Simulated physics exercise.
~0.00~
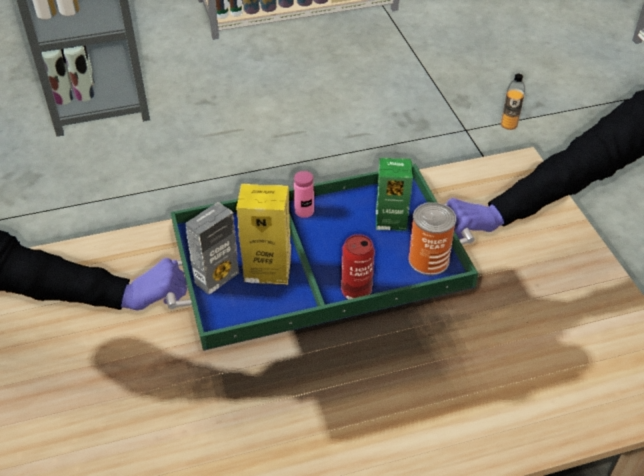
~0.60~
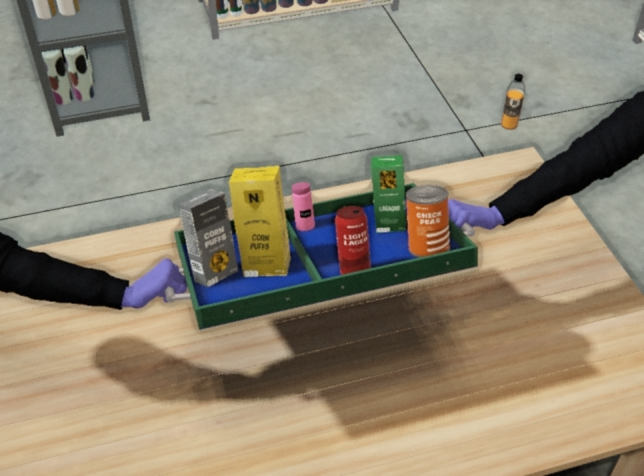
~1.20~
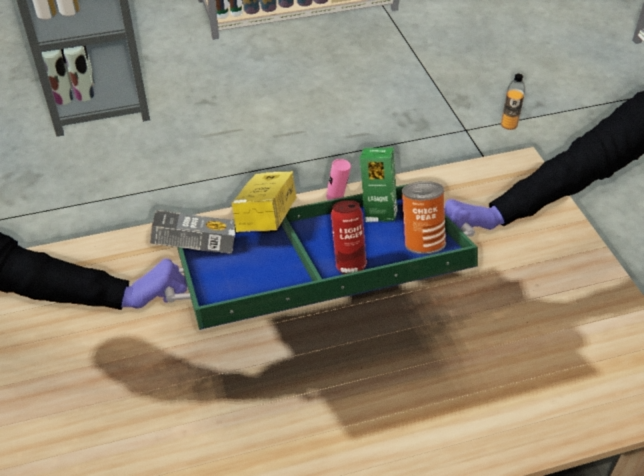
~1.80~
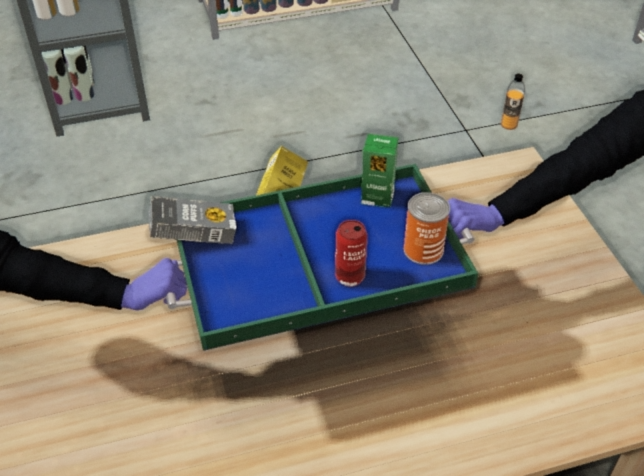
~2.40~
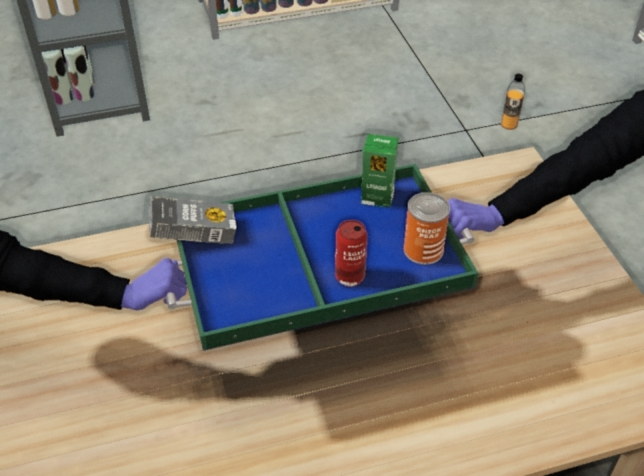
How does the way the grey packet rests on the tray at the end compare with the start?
The grey packet stood upright on the tray at the start, but at the end it was lying on its side near the far left corner.
